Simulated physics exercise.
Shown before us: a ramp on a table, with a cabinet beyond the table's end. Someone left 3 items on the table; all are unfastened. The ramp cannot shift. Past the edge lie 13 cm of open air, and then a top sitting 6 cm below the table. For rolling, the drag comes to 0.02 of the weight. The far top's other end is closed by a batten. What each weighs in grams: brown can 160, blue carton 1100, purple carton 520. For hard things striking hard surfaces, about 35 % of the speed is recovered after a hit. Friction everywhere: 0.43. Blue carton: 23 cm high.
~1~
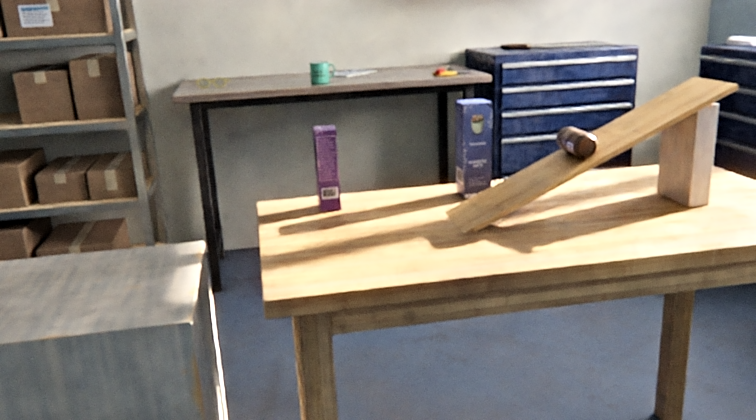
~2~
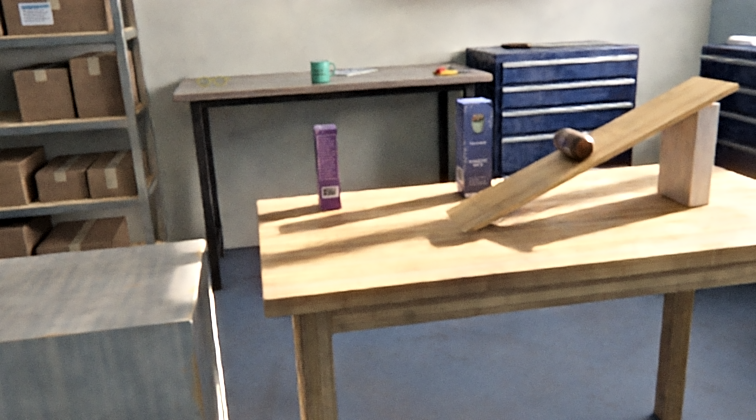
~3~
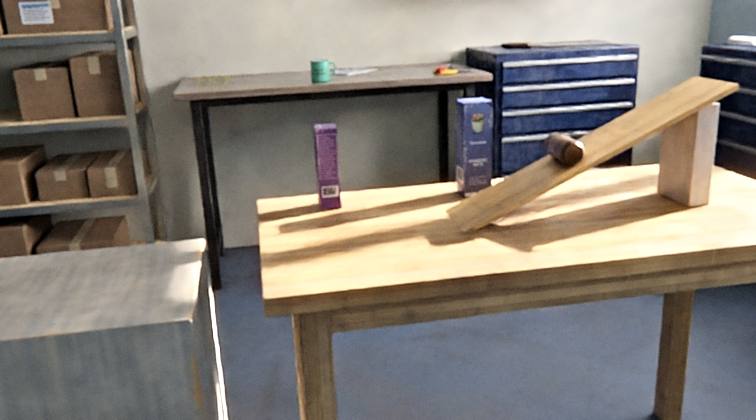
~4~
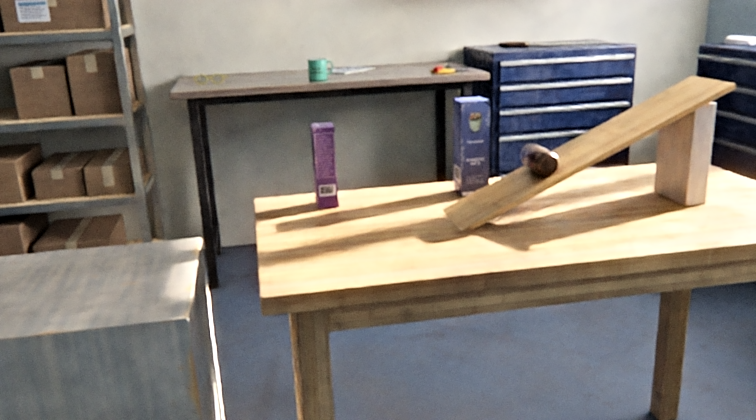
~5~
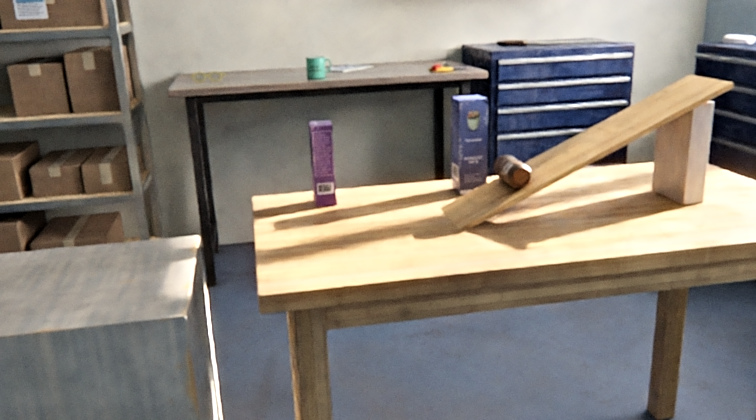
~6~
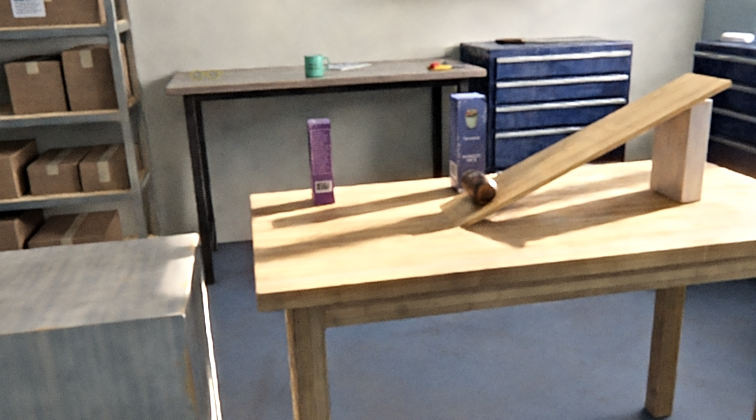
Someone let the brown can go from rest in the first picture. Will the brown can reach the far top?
I think it makes the crossing.
Then, 0.30 s after the last picture, 15 cm of run left; brown can near (324, 216).
Then, 0.70 s after the last picture, 28 cm past the table's edge; brown can near (114, 263).
By the end, 56 cm past the table's edge; the bystanders in place, give or take 8 cm.
